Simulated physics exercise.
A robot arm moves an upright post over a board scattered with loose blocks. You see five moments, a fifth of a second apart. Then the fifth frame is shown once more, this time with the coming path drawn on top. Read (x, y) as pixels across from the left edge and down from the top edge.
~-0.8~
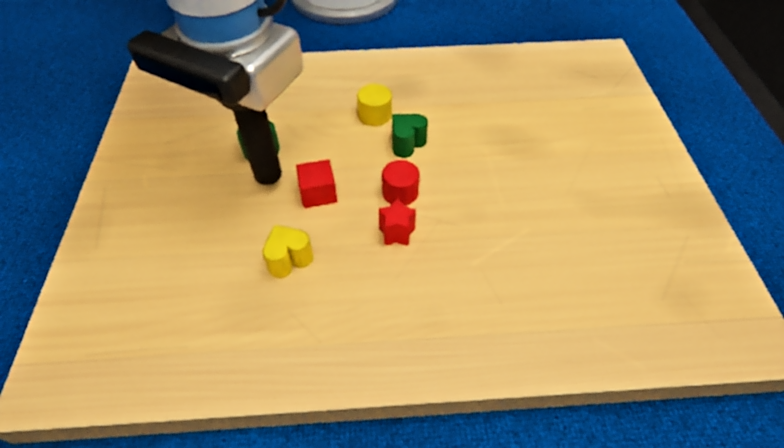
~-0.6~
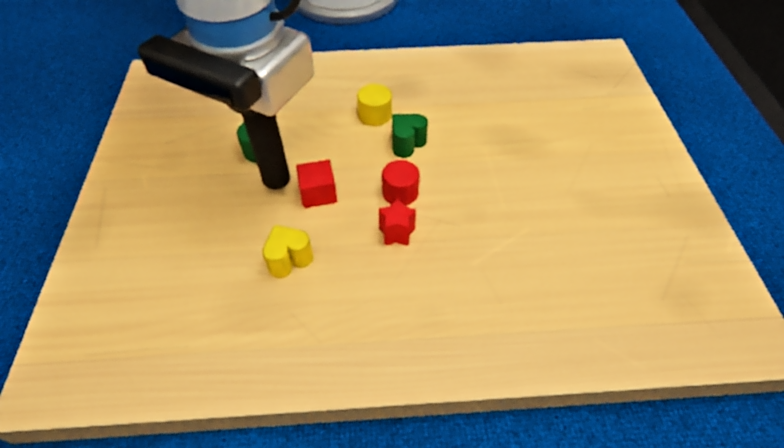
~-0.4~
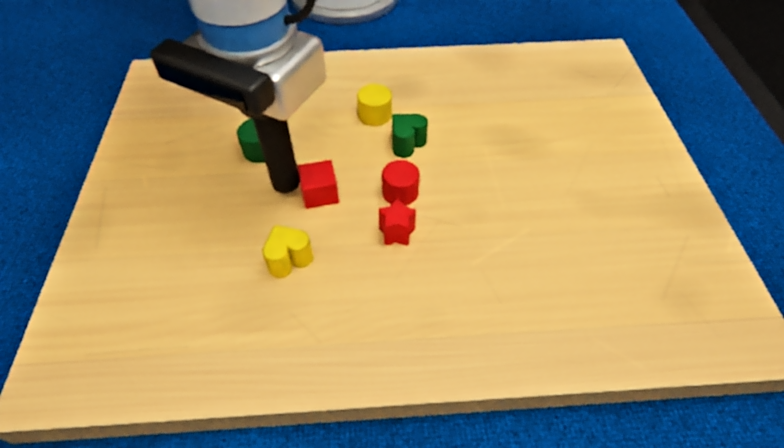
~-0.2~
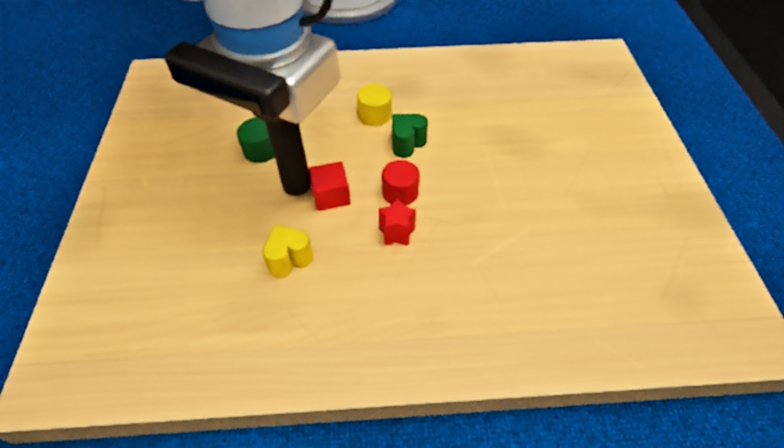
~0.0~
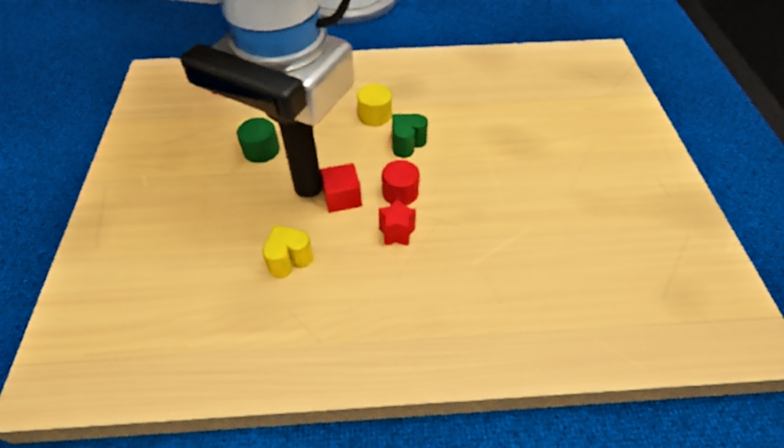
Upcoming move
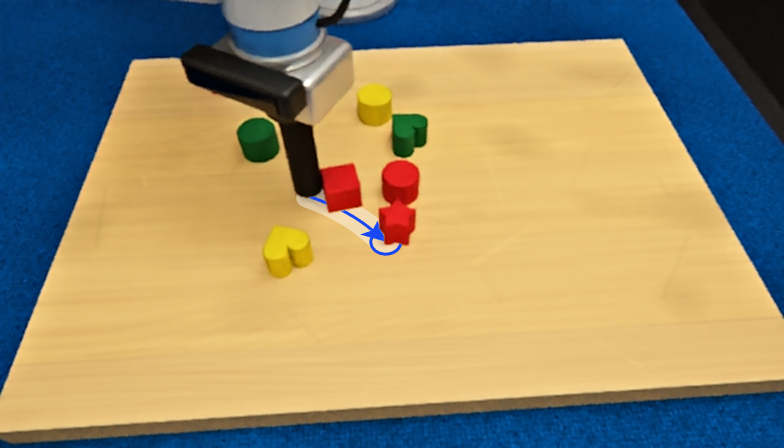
On a wooden board scattered with small red, yellow and green blocks, a robot arm moved its black upright post to the right, met the red square block and pushed it a short way toward the red circle.
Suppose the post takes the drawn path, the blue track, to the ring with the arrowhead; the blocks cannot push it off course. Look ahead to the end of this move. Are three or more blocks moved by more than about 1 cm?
Final answer: Yes.
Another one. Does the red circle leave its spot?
Final answer: Yes.
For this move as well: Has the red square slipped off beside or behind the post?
Yes, I think so.
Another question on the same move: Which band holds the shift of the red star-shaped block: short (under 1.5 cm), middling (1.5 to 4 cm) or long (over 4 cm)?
It slides somewhere between 1.5 and 4 cm.
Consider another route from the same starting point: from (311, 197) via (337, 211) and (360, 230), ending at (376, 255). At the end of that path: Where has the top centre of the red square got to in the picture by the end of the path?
The middle of its upper face should be somewhere near (376, 186).
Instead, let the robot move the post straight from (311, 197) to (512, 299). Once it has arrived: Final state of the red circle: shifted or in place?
That block ends up displaced.
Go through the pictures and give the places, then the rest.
In the first frame, post tip (268, 175); block tops, yellow heart-shaped block (284, 241); red square (315, 173); red star-shaped block (397, 213); red circle (401, 172).
In the second frame, post (277, 179); blocks unchanged.
In the third frame, post (286, 183); blocks unchanged.
In the fourth frame, post (297, 186); red square (328, 175).
In the fifth frame, post (309, 187); yellow heart-shaped block (284, 241); red square (340, 177); red star-shaped block (397, 213); red circle (401, 172).
Path on the board, from (311, 197) through (350, 215) to (386, 242).
What follows on the original path. Halfway along, post (351, 206); red square (383, 187), turned 25° anticlockwise; red circle (413, 170).
At the end, post (386, 233); yellow heart-shaped block in place; red square (389, 188), turned 30° anticlockwise; red star-shaped block (421, 222), turned 30° anticlockwise; red circle (417, 169).
